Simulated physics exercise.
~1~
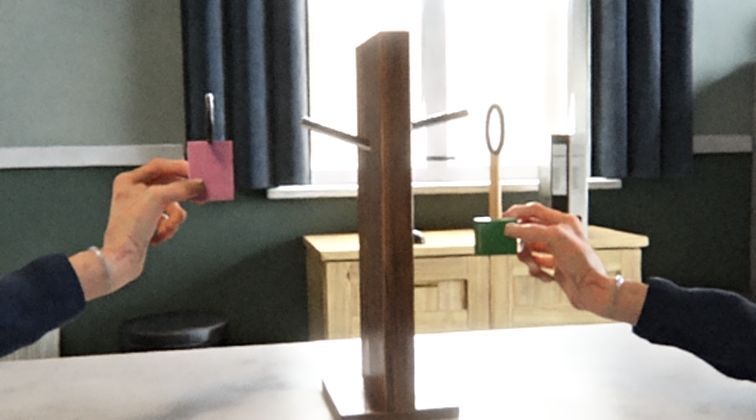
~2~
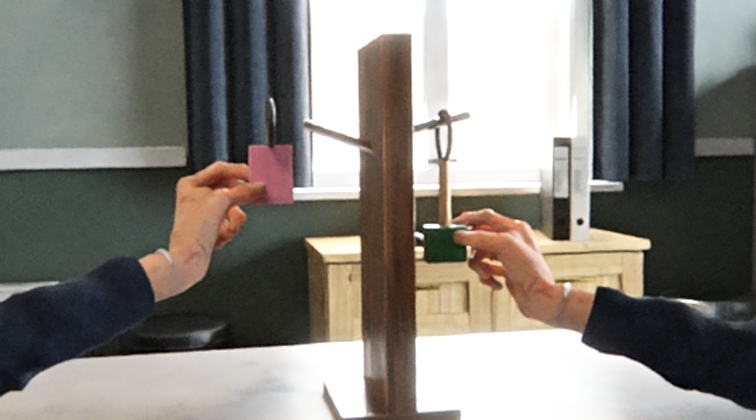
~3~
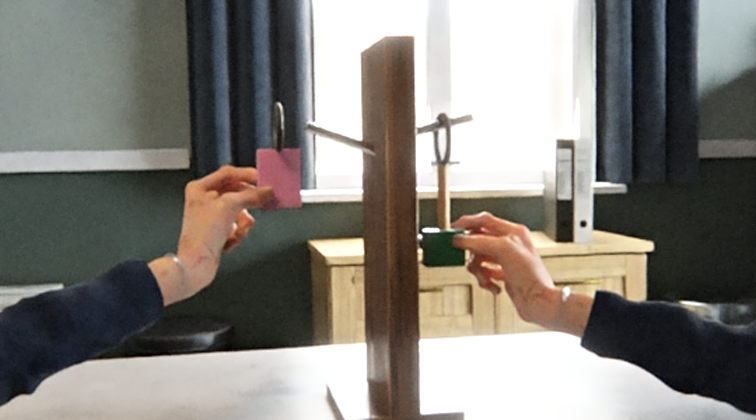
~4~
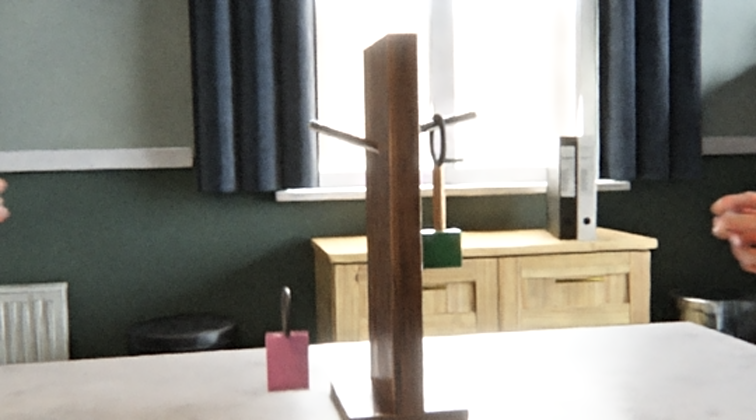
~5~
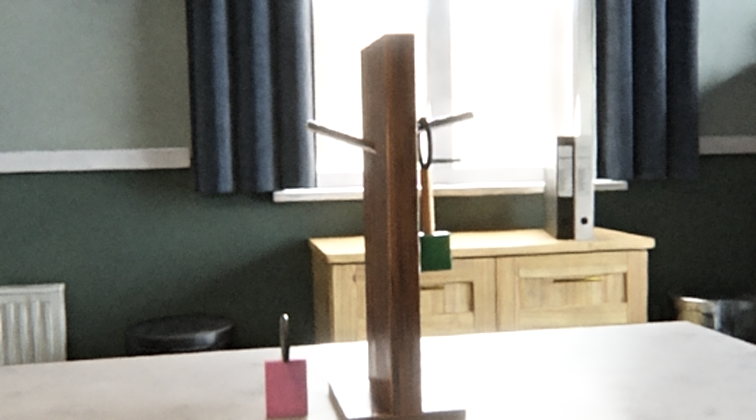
In a room with dark curtains and a bright window, a wooden stand with two pegs sits on a pale table. A hand on the left holds a pink tag by its lower part, while a hand on the right holds a green brush with a loop on top. Both hands move inward, bringing the brush's loop to the right peg and the tag close to the left one. The hands let go and draw back. The pink tag drops to the table, while the green brush shifts slightly toward the post and stays hanging on its peg.
